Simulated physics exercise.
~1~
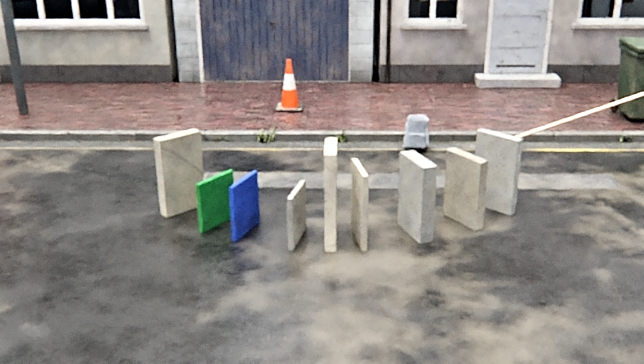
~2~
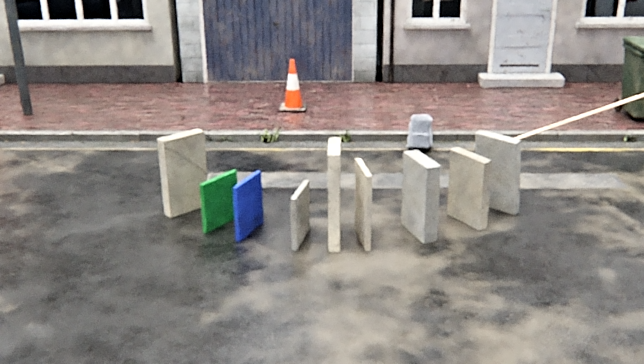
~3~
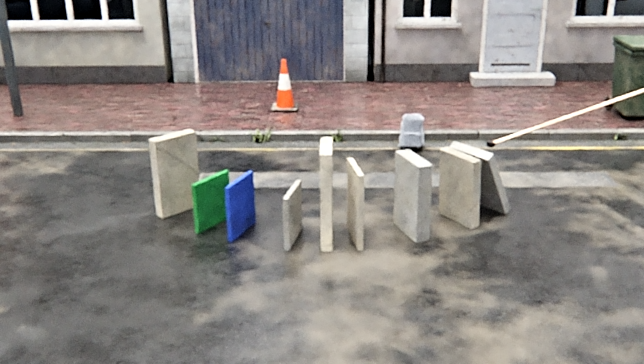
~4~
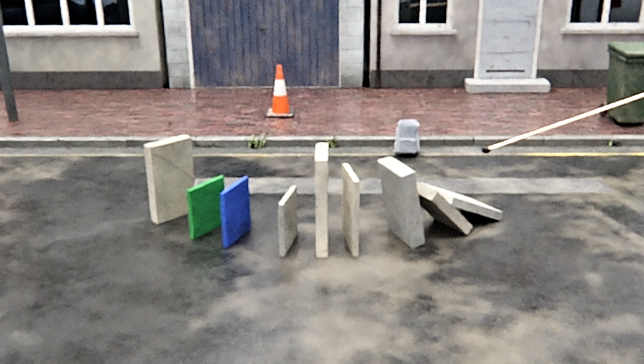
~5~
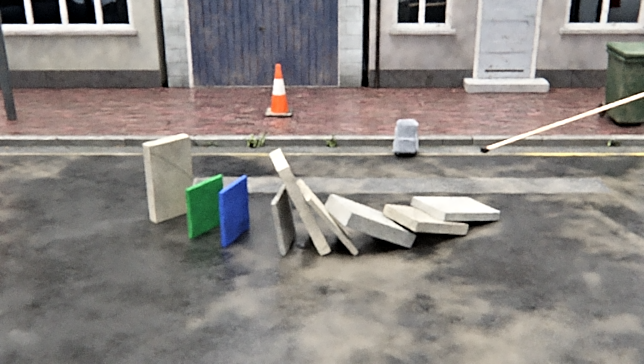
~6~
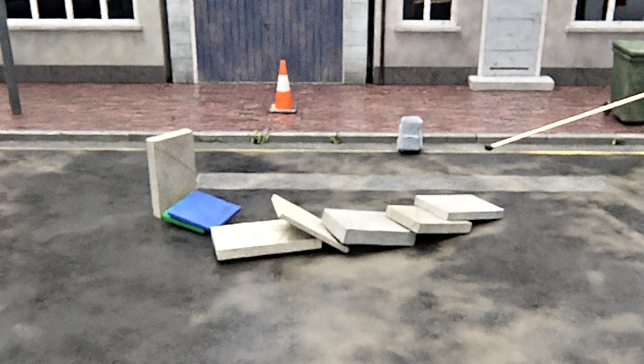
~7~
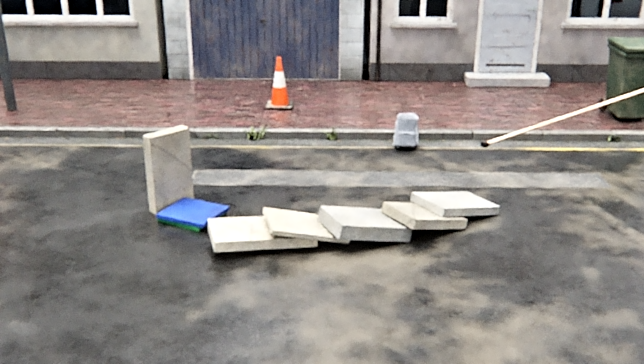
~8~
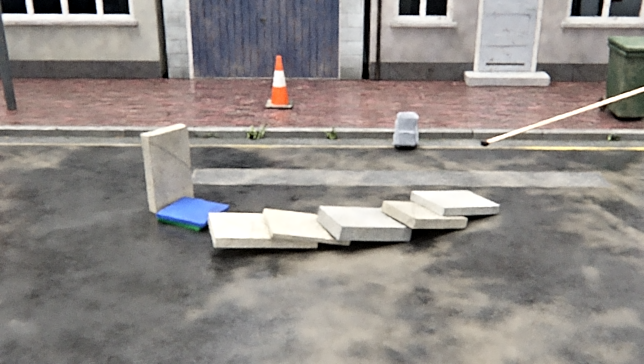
A curved row of upright pale slabs, with a green one and a blue one near the left end, stands on a worn grey street, seen from slightly above by a gently swaying camera. Behind it are a brick pavement, an orange and white cone, a blue-grey double door and a green bin. A pole reaching in from the right tips the rightmost slab leftward into its neighbour. The slabs topple one after another toward the left, the tall narrow one included, until the blue and green slabs drop flat, blue on top. Only the large pale slab at the far left stays standing.
